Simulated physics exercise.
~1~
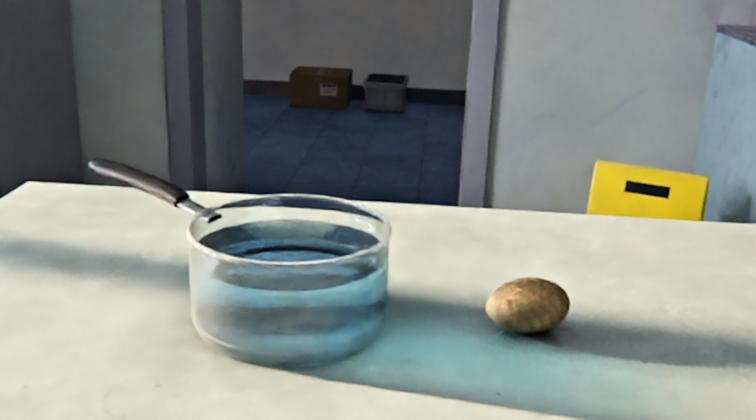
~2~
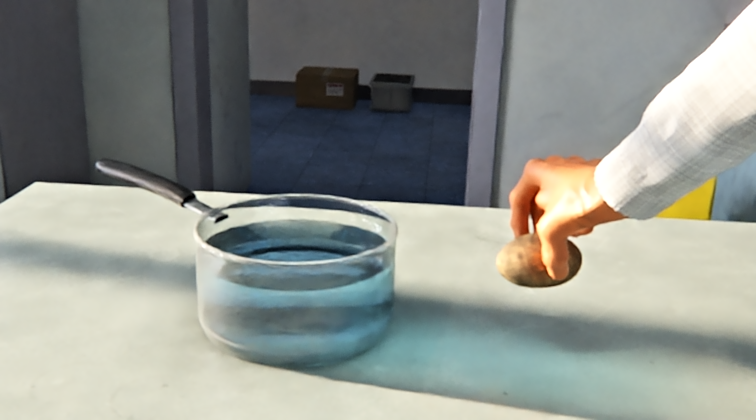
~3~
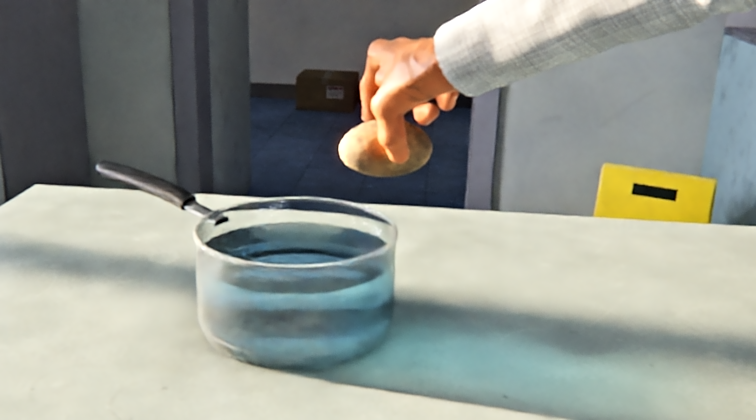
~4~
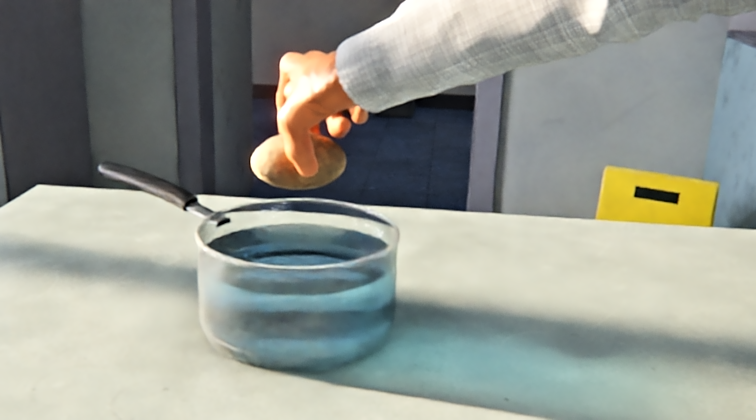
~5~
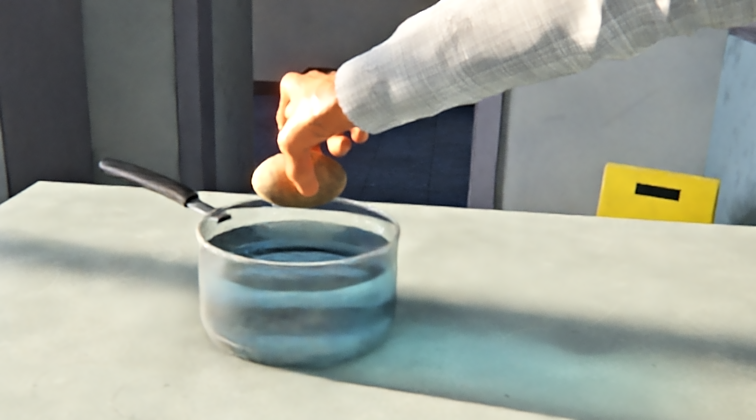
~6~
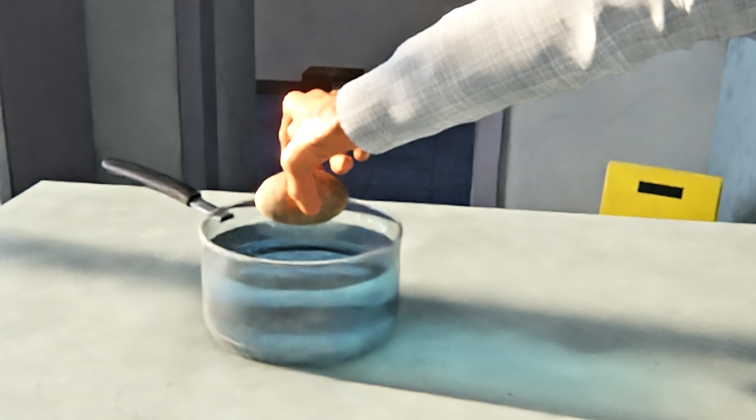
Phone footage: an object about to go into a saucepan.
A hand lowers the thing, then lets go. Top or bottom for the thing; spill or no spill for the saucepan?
Well, it heads down, and as for the saucepan, it copes fine.
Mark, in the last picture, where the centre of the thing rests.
In the final view it sits close to pixel (302, 294).
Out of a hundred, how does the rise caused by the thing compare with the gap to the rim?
Result: 20 per cent.
Next, the potato enters the water; the saucepan is about three quarters full.
After that, the potato goes on down; the saucepan is about three quarters full.
Finally, the potato has sunk; the saucepan is about three quarters full; the top is dry.
